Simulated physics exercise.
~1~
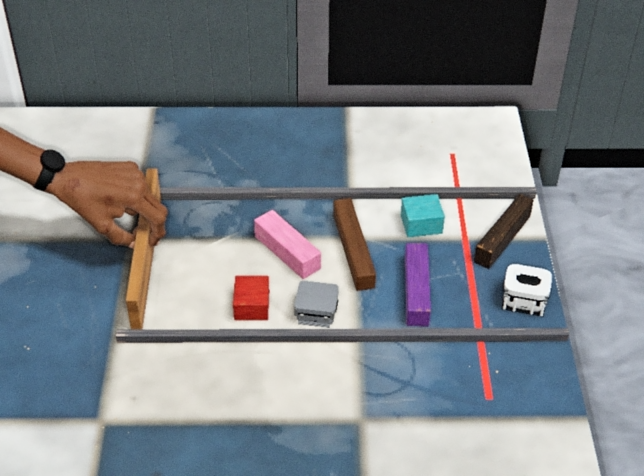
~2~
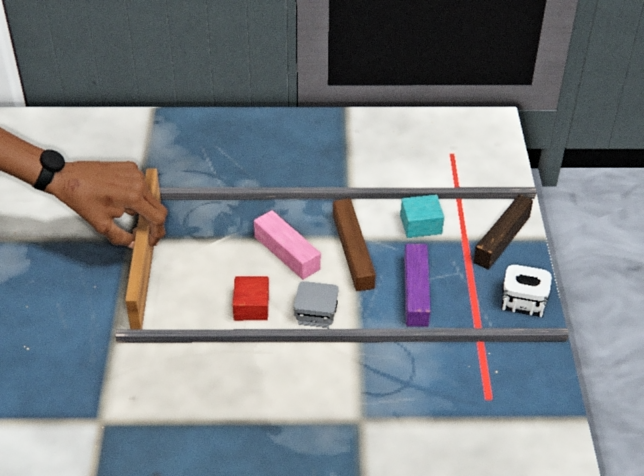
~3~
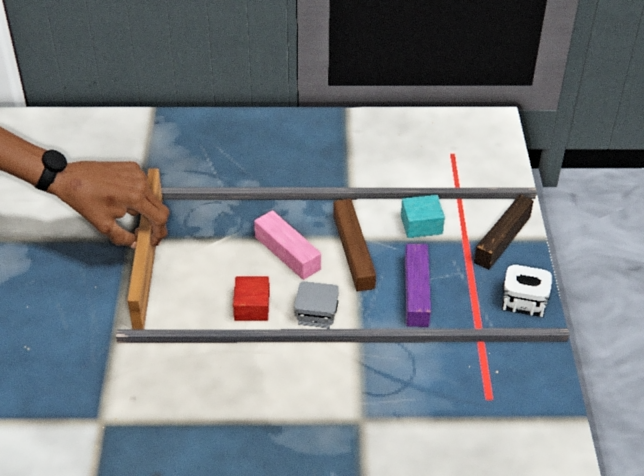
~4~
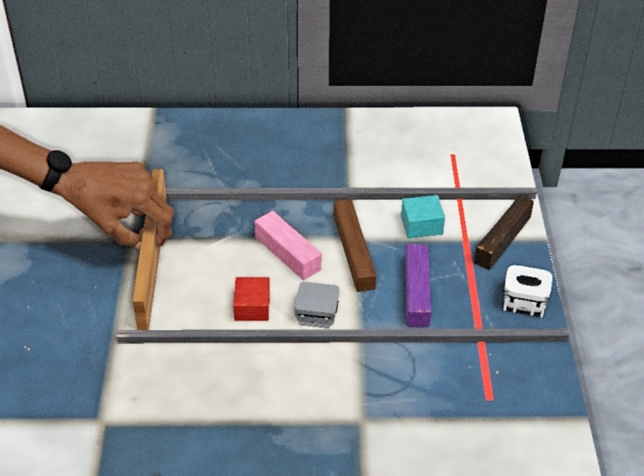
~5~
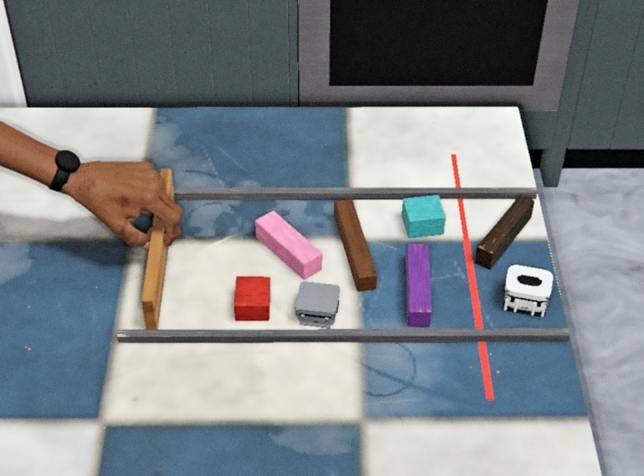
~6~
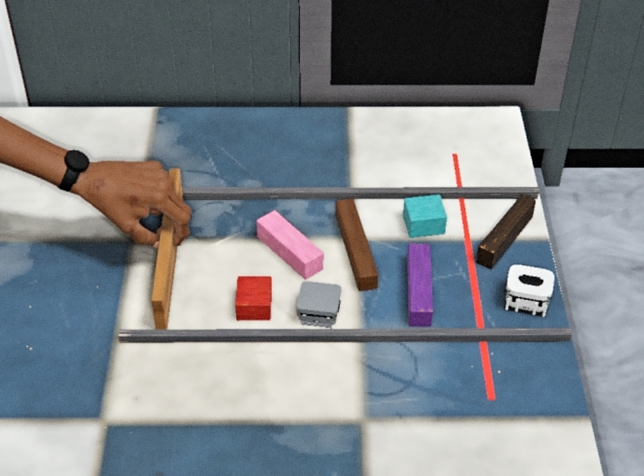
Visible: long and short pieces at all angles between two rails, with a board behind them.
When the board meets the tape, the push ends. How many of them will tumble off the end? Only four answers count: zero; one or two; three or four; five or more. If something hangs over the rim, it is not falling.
My answer: One or two.
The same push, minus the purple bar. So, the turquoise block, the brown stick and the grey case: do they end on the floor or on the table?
So the turquoise block keeps its place, the brown stick keeps its place and the grey case keeps its place.
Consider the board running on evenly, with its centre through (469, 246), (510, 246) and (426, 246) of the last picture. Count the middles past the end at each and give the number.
Counts: 2, 5, 0.
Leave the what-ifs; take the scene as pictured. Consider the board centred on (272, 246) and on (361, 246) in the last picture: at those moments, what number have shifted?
Respectively 3 and 5.
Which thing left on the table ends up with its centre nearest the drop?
The purple bar is it.
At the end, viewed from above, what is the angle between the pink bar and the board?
Roughly 0 degrees.
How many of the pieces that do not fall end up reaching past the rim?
The number would be 1.
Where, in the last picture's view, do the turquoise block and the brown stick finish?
Going in order, first (526, 216) and next (503, 241).
Soon after, none off yet; white case at rest near (529, 290); black bar at rest near (507, 231); turquoise block at rest near (425, 216).
After that, none off yet; white case at rest near (529, 290); black bar at rest near (507, 231); turquoise block displaced a little near (439, 217).
In the end, the number that fall off is one or two; gone, black bar and white case.
